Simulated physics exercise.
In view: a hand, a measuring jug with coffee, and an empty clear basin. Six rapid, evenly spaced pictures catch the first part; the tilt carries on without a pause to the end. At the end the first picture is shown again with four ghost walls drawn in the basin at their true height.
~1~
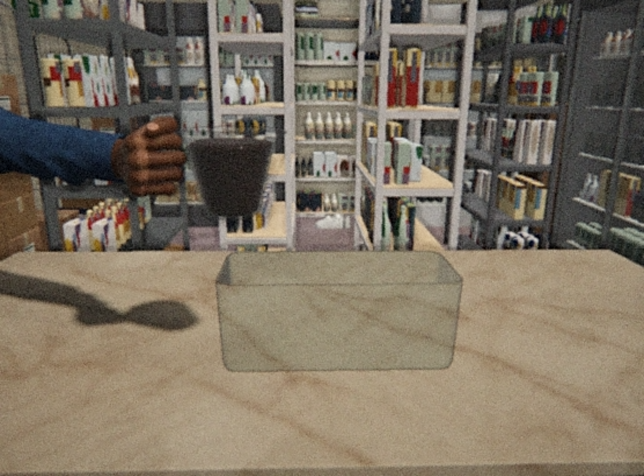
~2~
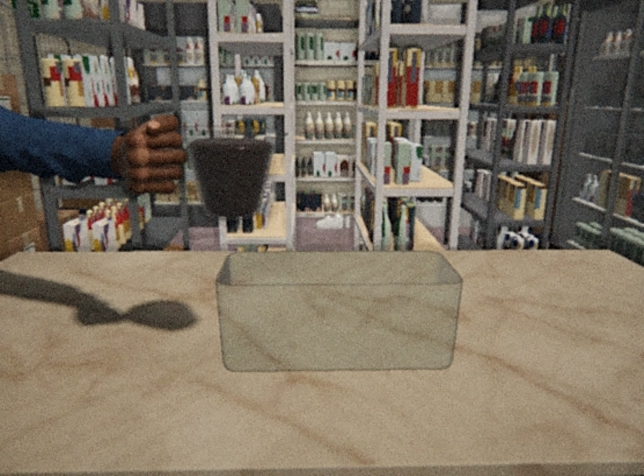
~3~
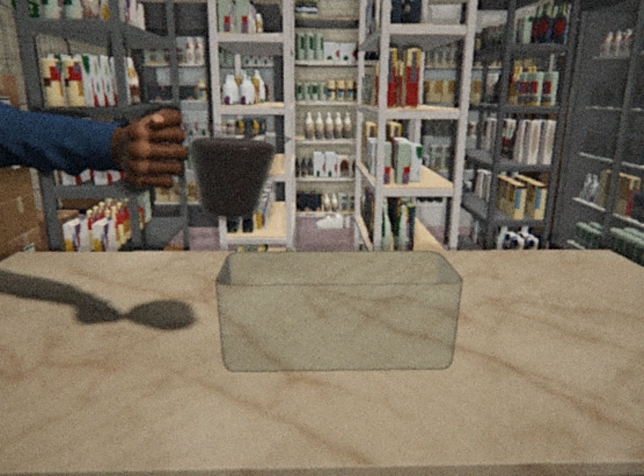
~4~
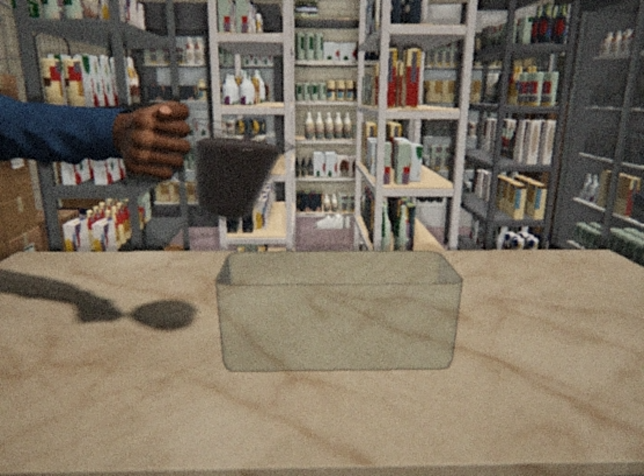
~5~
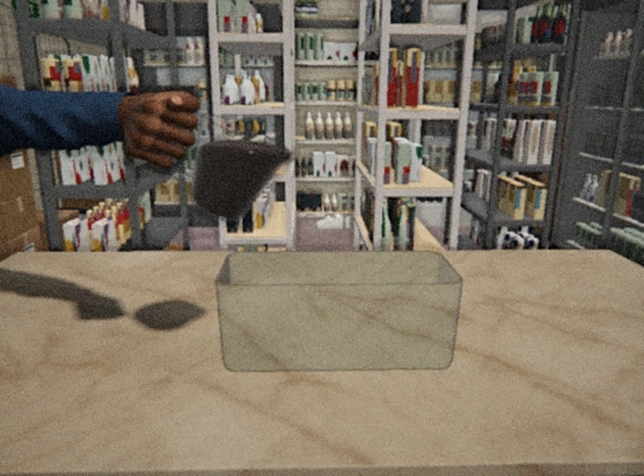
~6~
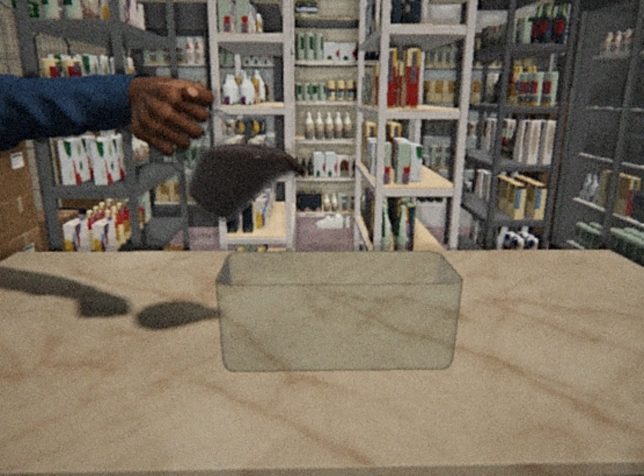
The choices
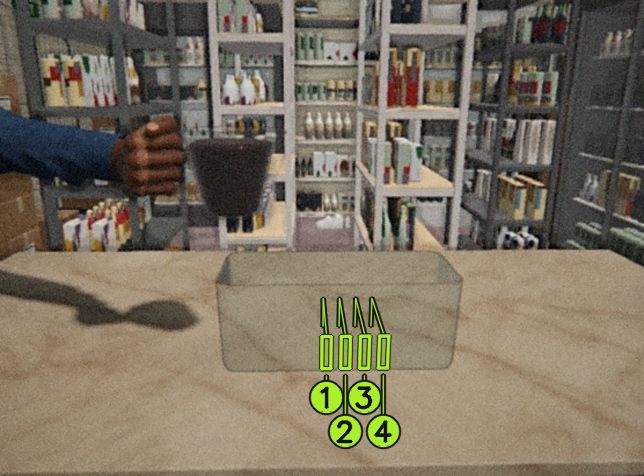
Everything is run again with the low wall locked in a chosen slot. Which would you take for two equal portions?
Go for 1.
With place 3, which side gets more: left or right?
The left one.
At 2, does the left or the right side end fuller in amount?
The left side.
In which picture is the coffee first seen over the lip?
Picture 6.
In lime, 1 at (326, 375); 2 at (345, 375); 3 at (364, 375); 4 at (383, 375).
With 1, about 49 % ends left of the wall and 50 % right of it.
With 2, about 77 % ends left of the wall and 21 % right of it; 3 % is lost outside.
With 3, about 92 % ends left of the wall and 5 % right of it; 3 % is lost outside.
With 4, about 93 % ends left of the wall and 5 % right of it.
